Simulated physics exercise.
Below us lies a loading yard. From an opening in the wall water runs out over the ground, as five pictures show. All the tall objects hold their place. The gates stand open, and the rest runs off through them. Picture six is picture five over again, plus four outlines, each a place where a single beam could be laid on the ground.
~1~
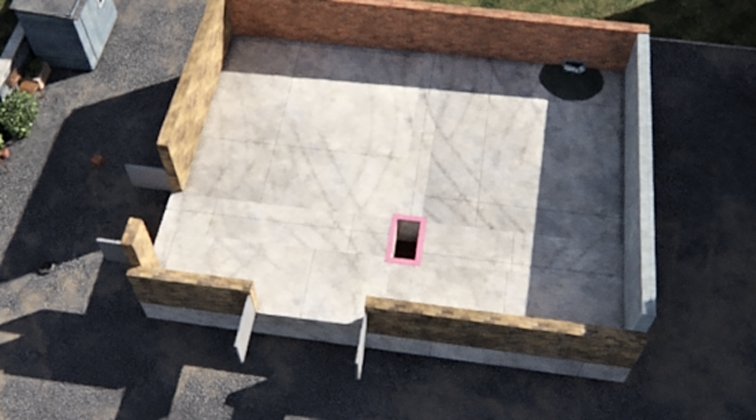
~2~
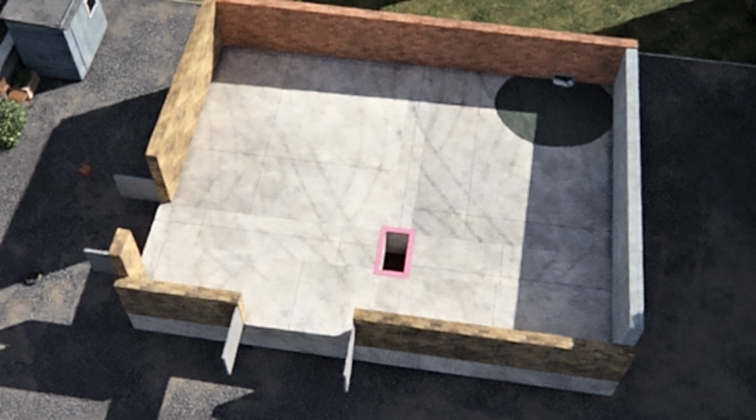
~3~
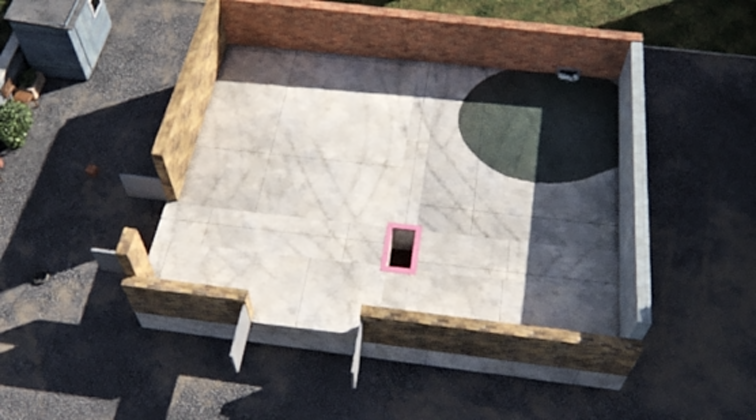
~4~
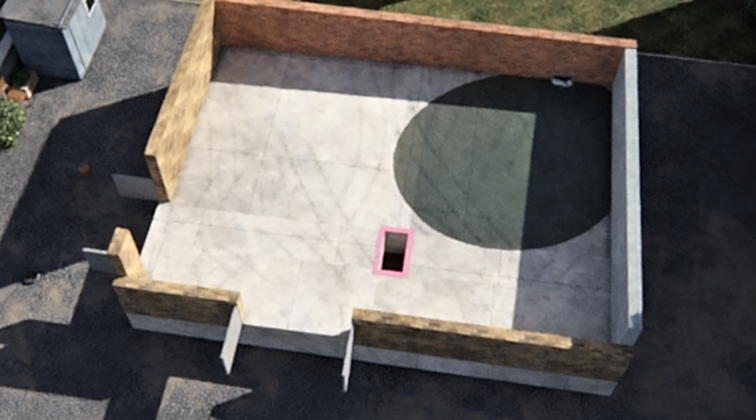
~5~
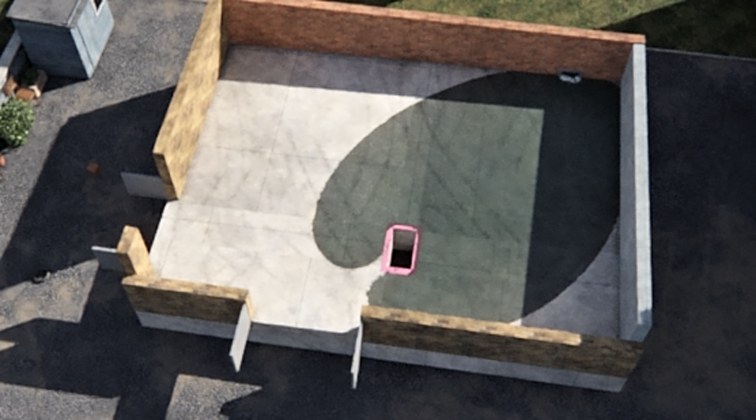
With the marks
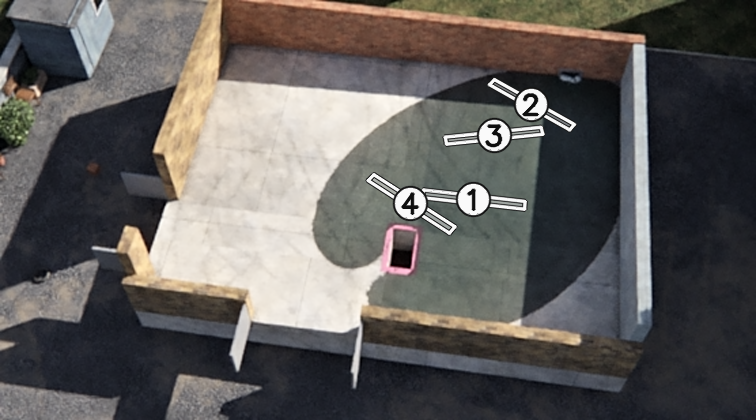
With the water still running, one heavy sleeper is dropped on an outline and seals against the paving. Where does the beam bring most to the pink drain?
Use spot 3.
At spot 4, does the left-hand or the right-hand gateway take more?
More leaves on the left.
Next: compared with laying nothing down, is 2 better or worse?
Spot 2 is worse.
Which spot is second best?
2 it is.
On the marked copy, 1 from (422, 193) to (524, 205); 2 from (491, 82) to (572, 127); 3 from (445, 140) to (541, 130); 4 from (371, 177) to (452, 229).
Choosing 1, about 2 % of the stream goes into the pink drain, about 98 % out by the gates.
Choosing 2, about 9 % of the stream goes into the pink drain, about 90 % out by the gates.
Choosing 3, about 15 % of the stream goes into the pink drain, about 85 % out by the gates.
Choosing 4, about 4 % of the stream goes into the pink drain, about 95 % out by the gates.
